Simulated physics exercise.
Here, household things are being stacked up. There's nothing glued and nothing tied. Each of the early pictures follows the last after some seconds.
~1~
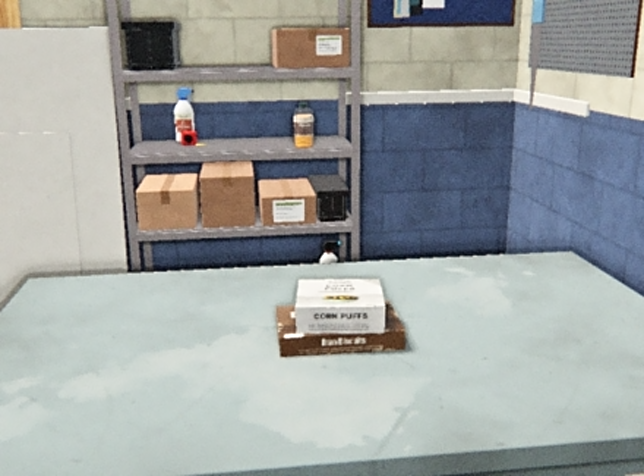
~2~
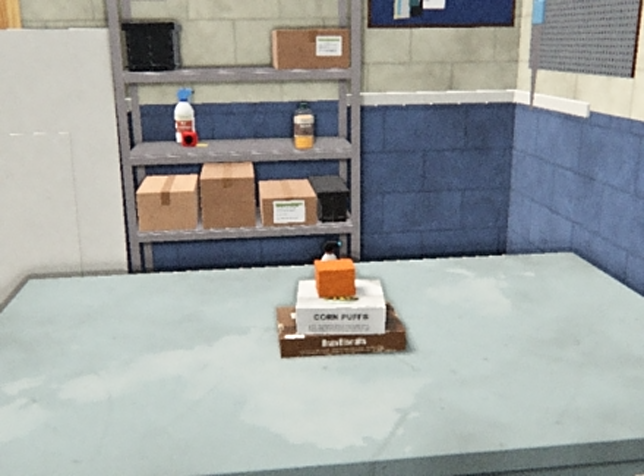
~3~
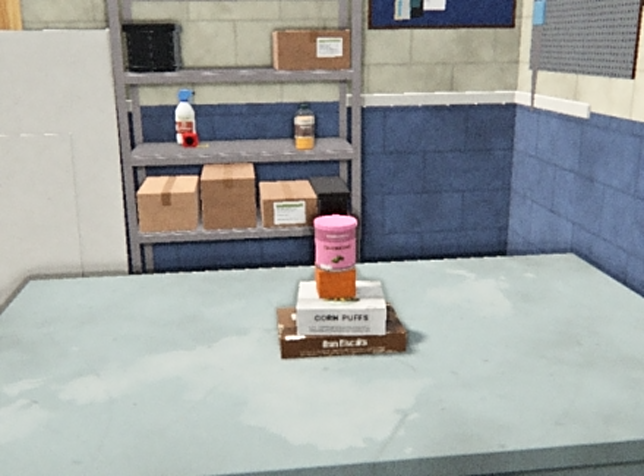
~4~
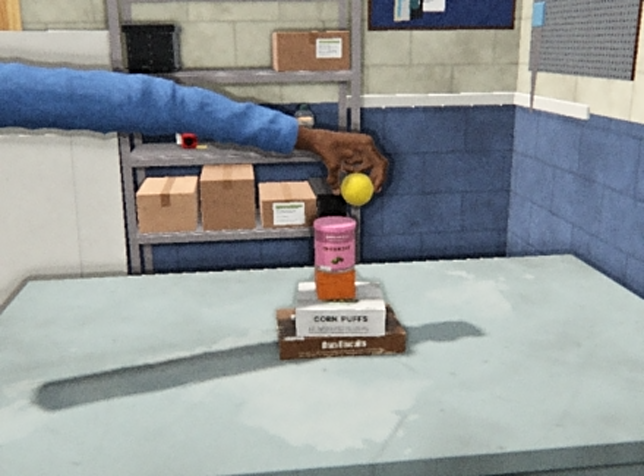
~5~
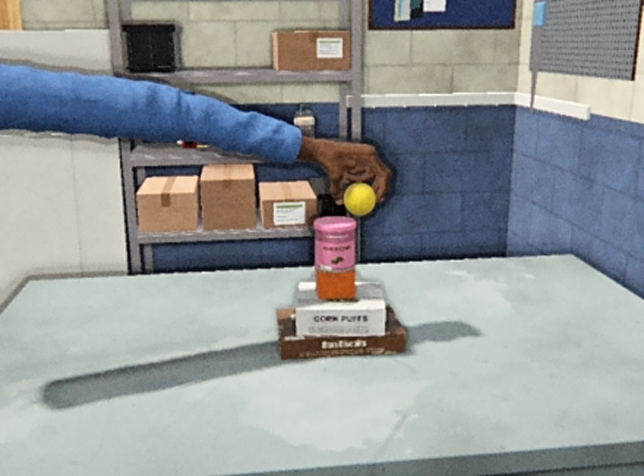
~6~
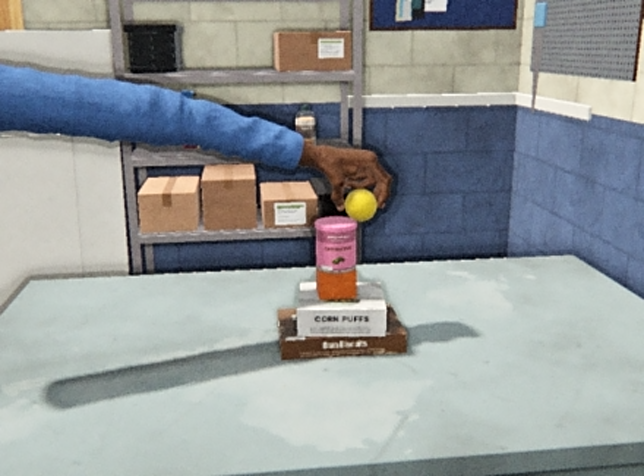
An orange block and then a pink pot appear on a white packet atop a brown box on a table; a blue-sleeved arm then holds a yellow lemon just above the pot, shifting it slightly right and down.
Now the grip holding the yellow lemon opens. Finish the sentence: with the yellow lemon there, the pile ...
The pile topples.
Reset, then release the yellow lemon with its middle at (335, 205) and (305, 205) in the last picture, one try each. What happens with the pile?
Attempt one, the pile survives; attempt two, it falls over.
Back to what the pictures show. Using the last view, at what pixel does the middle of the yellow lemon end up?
Close to pixel (428, 324).
Then, 0.40 s past the last view, yellow lemon now fallen.
Then, 0.50 s past the last view, things are still on the move.
Then, 0.60 s past the last view, as before.
Then, 1.30 s past the last view, nothing new.
Finally, fallen, yellow lemon; the other 4 still in place. Final places as the last picture's camera would see them, yellow lemon near (428, 324). The pile gives way.
